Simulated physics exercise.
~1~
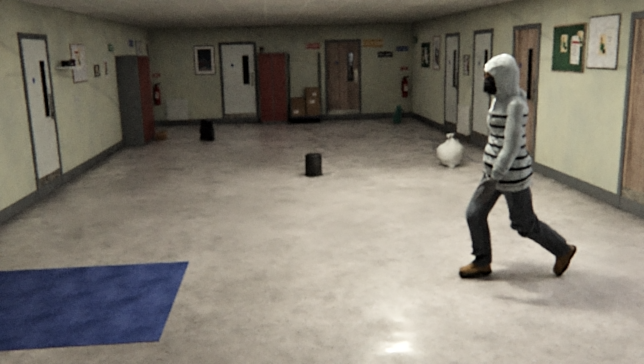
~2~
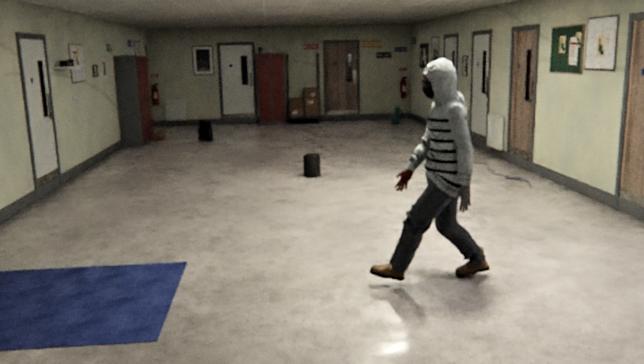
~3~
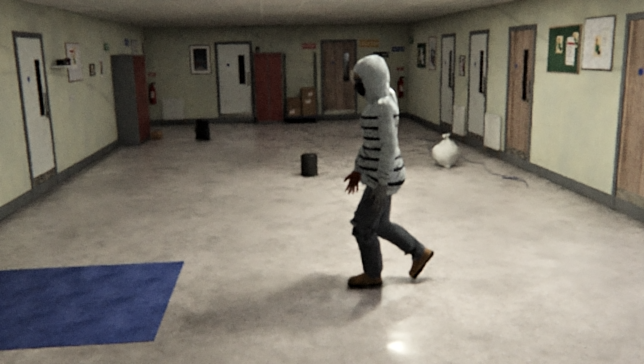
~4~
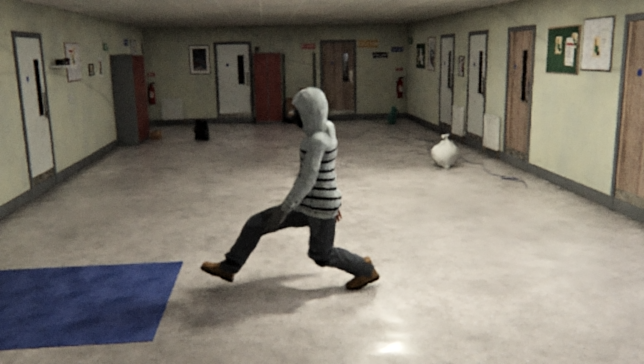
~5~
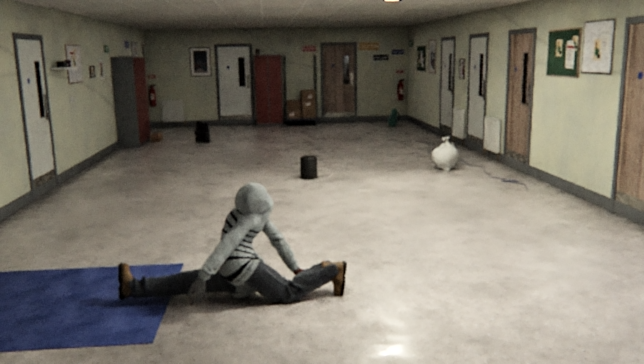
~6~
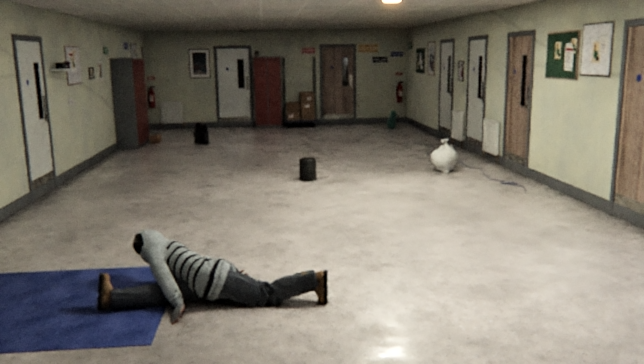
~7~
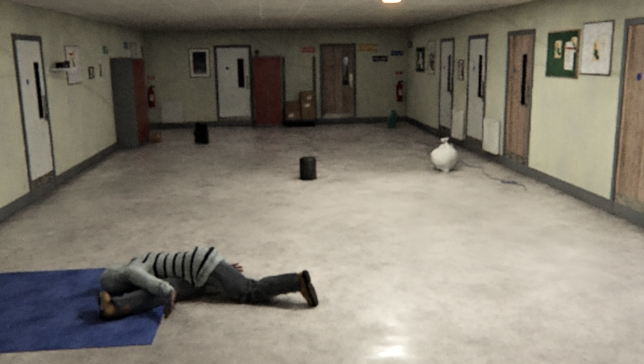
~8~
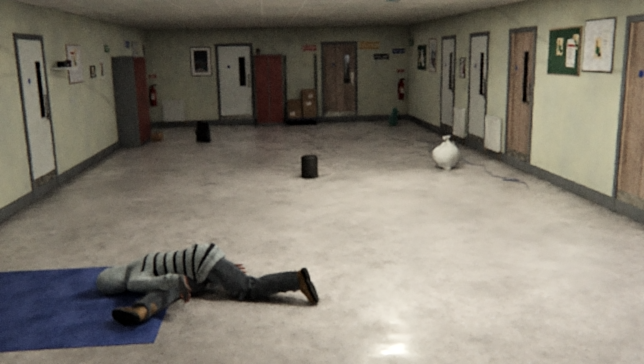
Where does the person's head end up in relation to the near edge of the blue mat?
The head ends up past the near edge, over on the blue mat, while the hips stay short of it on the bare floor.
A person in a pale, striped hooded top strode left across a wide hallway toward a blue mat, then sank with legs spread apart, pitched forward and ended slumped low, head and chest over the mat and hips still on the bare floor.
